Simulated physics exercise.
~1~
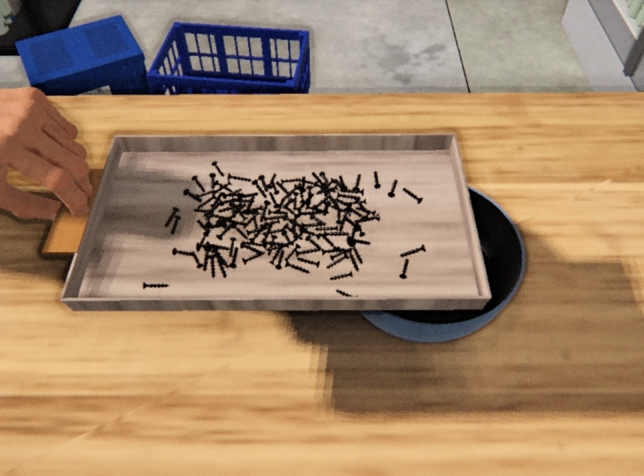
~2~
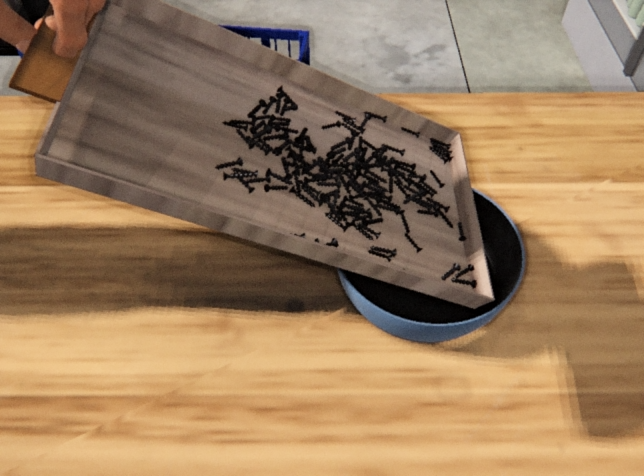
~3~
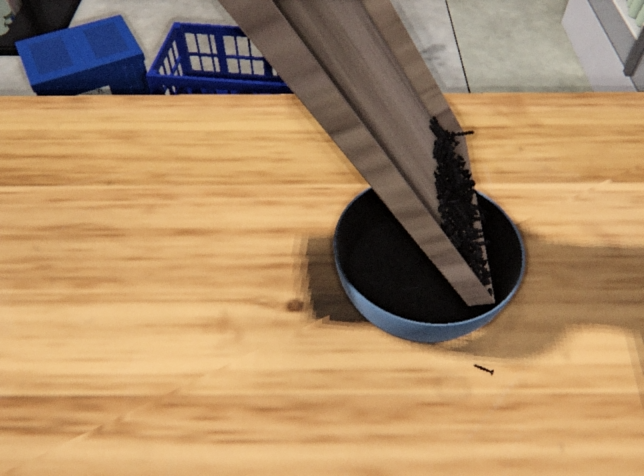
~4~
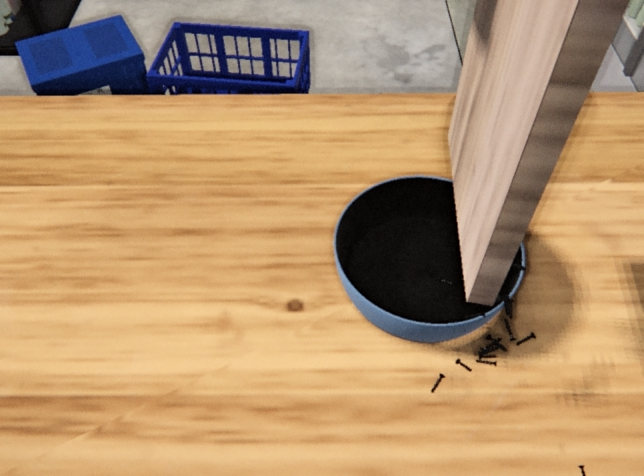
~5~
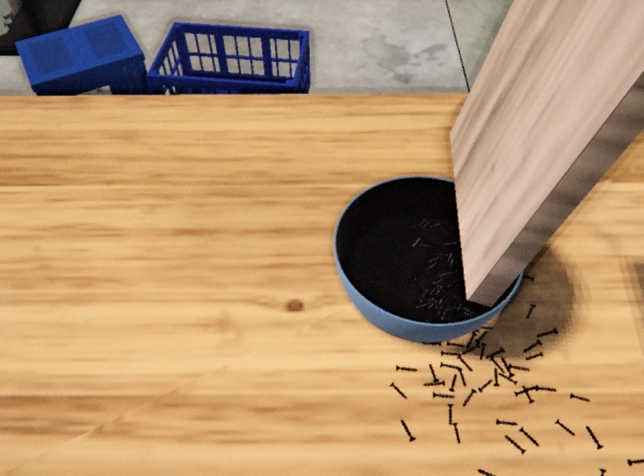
Black screws sliding from a hand-held tray as it tips steeply over a blue bowl, many scattering across the wooden table.
